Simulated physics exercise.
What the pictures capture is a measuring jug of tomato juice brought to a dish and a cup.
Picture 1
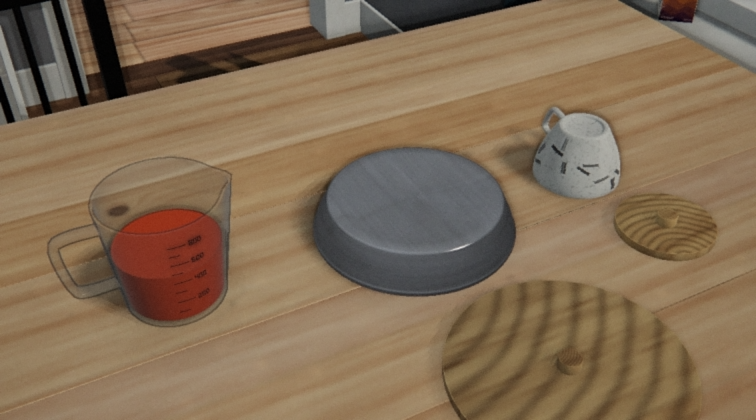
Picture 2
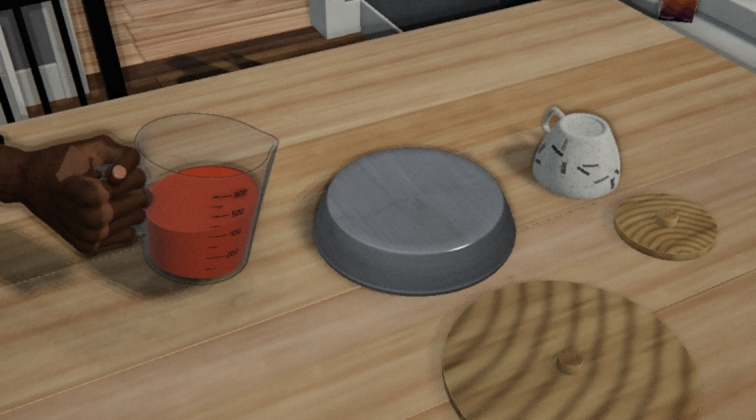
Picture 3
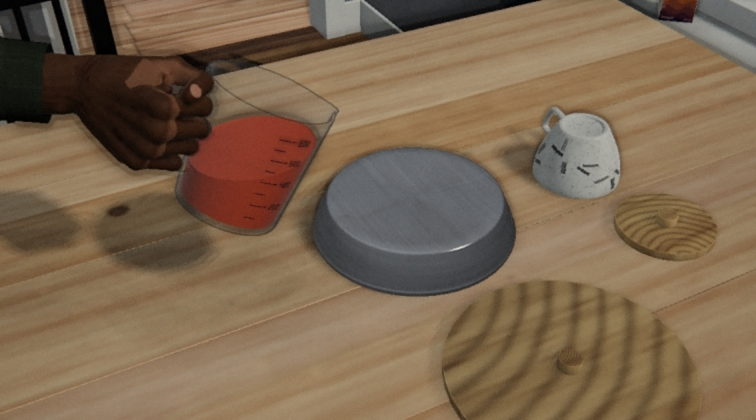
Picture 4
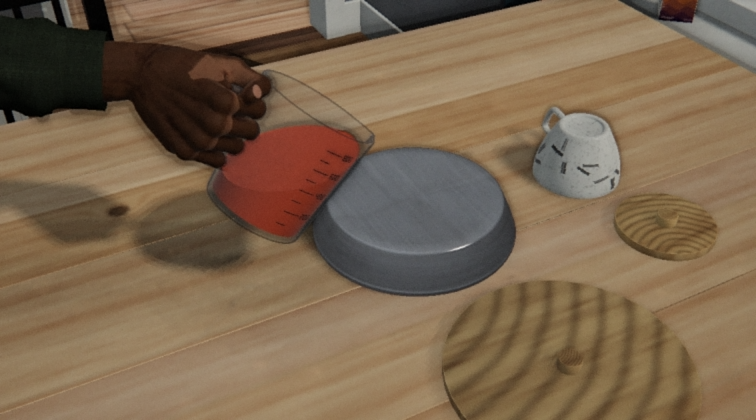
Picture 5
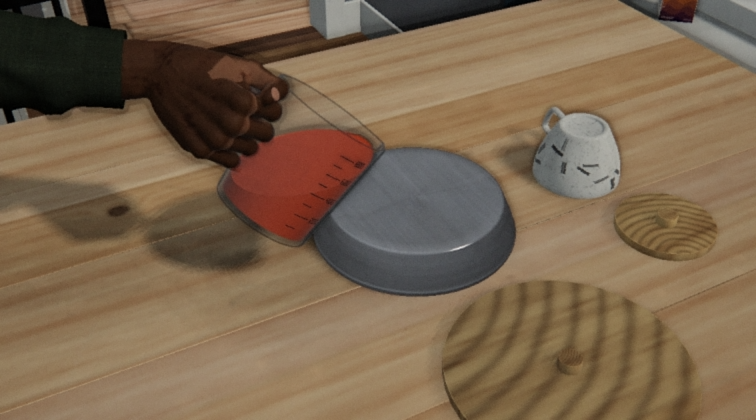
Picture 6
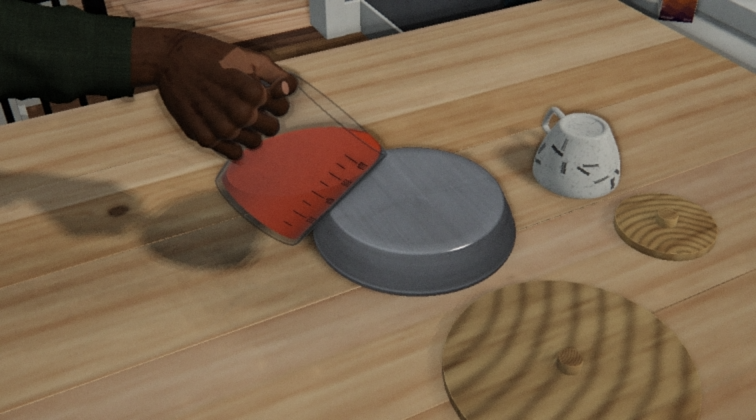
A hand lifted a clear measuring jug of red liquid from the left side of a wooden table, moved it right and tilted it beside an upside-down gray dish, with nothing pouring out.
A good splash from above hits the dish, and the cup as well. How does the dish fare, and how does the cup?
The dish stays empty inside, the cup stays empty inside.
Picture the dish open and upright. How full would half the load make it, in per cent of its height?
It would come up to something like 20 per cent.
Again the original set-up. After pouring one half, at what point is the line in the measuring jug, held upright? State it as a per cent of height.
Some 25 per cent, I reckon.
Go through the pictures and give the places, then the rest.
Before the pour; measuring jug (167, 242) about half full; dish (414, 214) upside down; cup (579, 152) upside down, in the first picture.
The measuring jug is on its way; measuring jug about half full, surface at (201, 199); dish (414, 214) upside down, in the second picture.
Tilting; measuring jug (251, 147) tipped 25° with all of its load; cup (579, 152) upside down, in the third picture.
No stream yet; measuring jug (287, 157) tipped 40° with all of its load; dish (414, 214) upside down, in the fourth picture.
Still nothing leaves it; measuring jug (298, 162) tipped 40° with all of its load; cup (579, 152) upside down, in the fifth picture.
On the point of pouring; measuring jug (299, 160) tipped 45° with all of its load; dish (414, 214) upside down; cup (579, 152) upside down, in the sixth picture.
A moment on, it runs off the upturned base of the dish.
Further on, it runs off the upturned base of the cup.
When it is over, the dish is empty, in a puddle; the cup is empty, in a puddle.
